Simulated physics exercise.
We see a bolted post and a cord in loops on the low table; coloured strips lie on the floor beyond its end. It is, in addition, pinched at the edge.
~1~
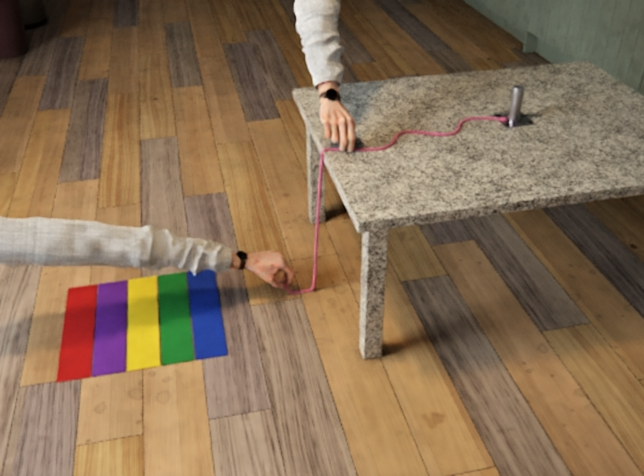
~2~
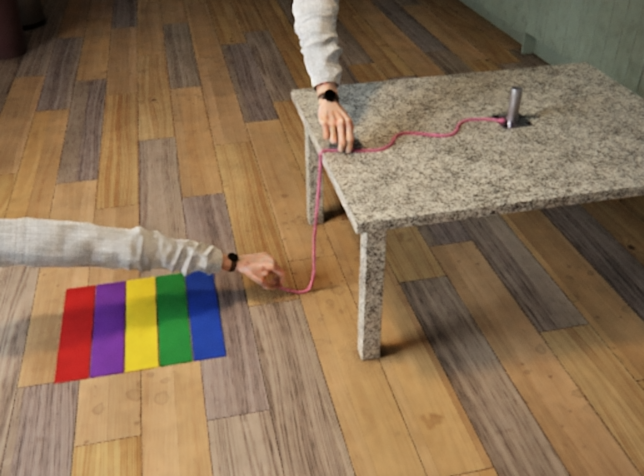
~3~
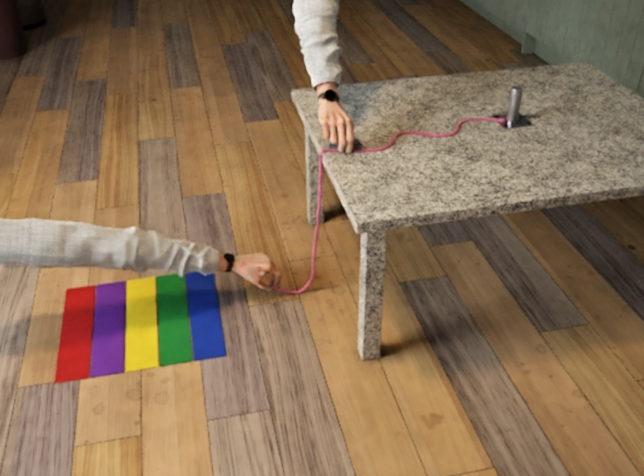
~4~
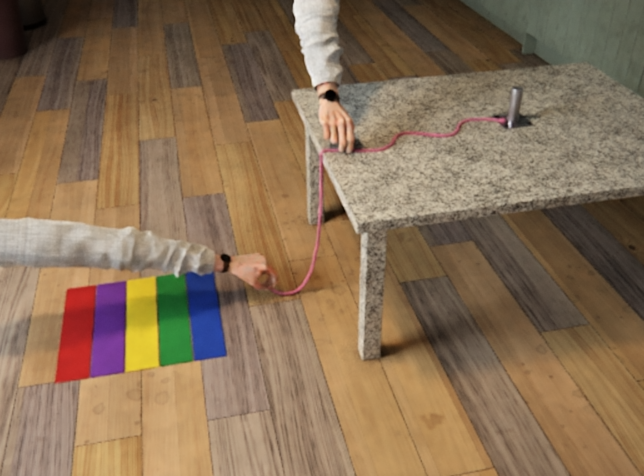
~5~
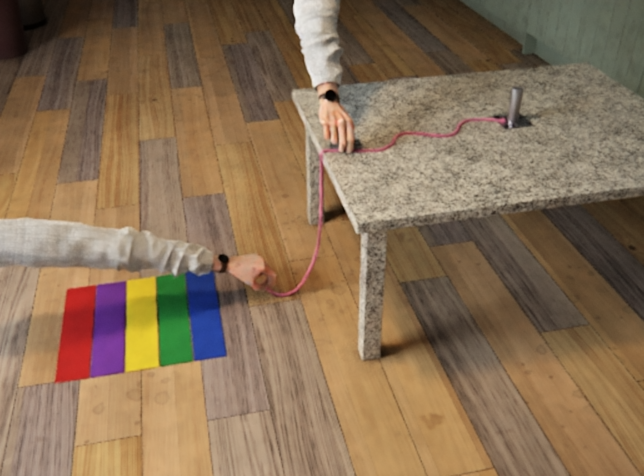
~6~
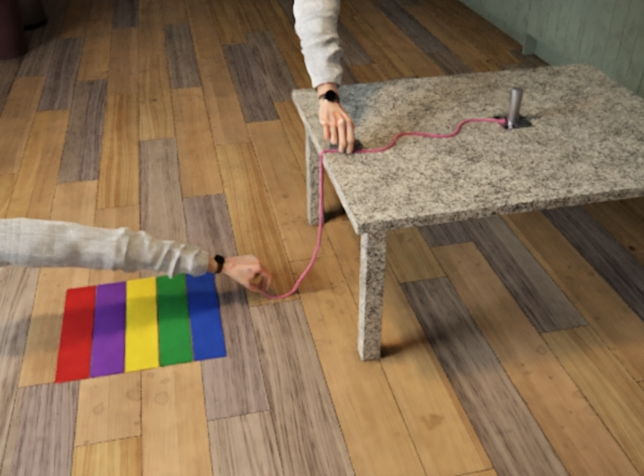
A hand pressed a pink cord against the edge of a speckled stone table, while another hand near the floor slowly drew the hanging end slightly left, beside strips of red, purple, yellow, green and blue.
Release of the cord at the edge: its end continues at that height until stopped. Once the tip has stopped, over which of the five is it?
Over the yellow strip.
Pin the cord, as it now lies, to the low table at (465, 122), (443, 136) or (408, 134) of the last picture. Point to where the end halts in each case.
Respectively (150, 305), (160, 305) and (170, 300).
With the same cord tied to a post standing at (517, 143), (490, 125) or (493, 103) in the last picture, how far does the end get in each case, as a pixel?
The three places are (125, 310), (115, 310) and (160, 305), in that order.
Soon after, end near (204, 297); over blue.
After that, end near (166, 302); over green.
At the stop, end near (144, 305); over yellow. It gets as far as the yellow strip.
